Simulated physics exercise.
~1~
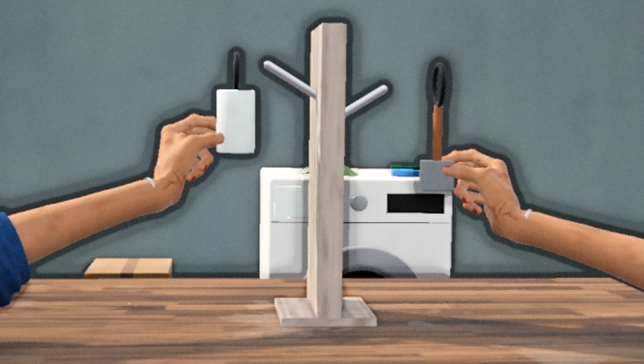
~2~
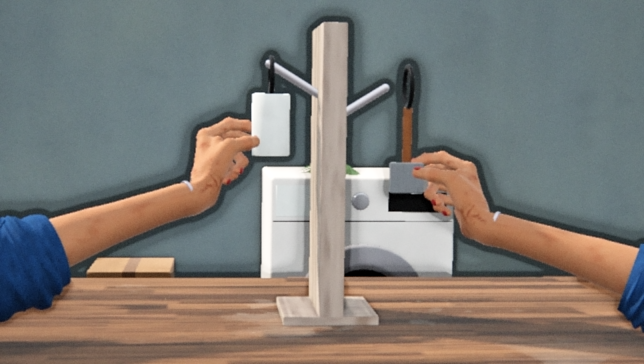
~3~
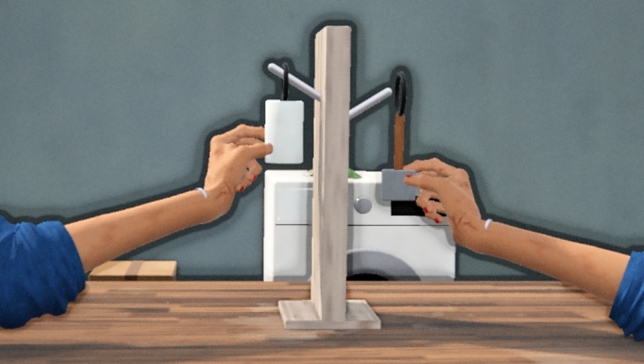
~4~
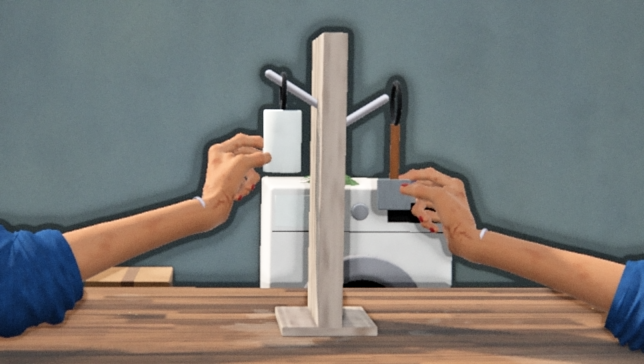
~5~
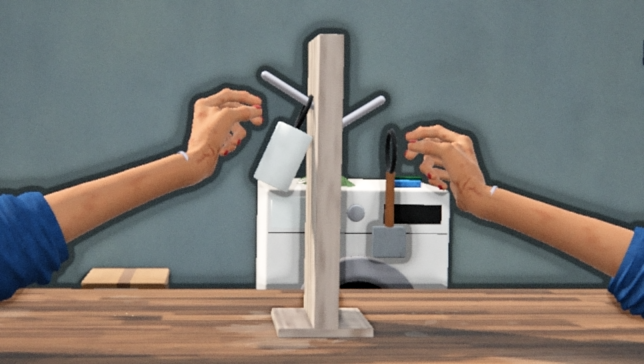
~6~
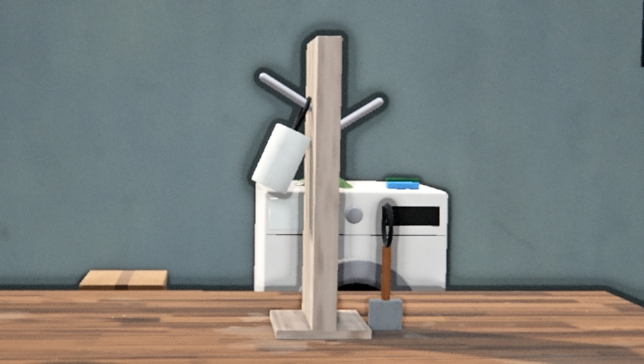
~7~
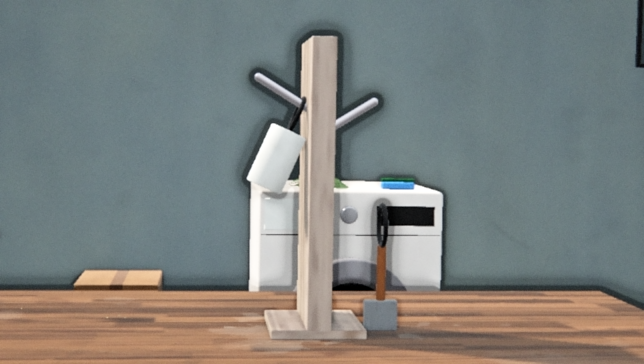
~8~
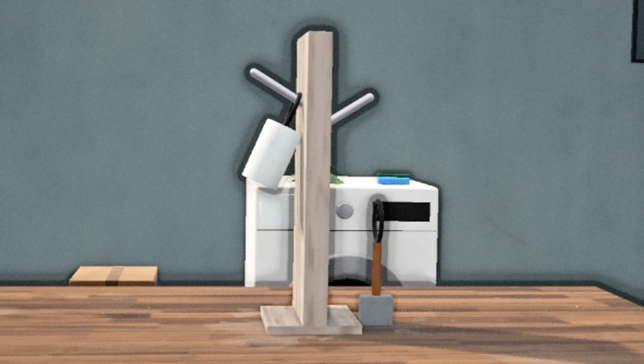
Two hands release a white lantern, which stays hooked, and a grey brush, which falls.
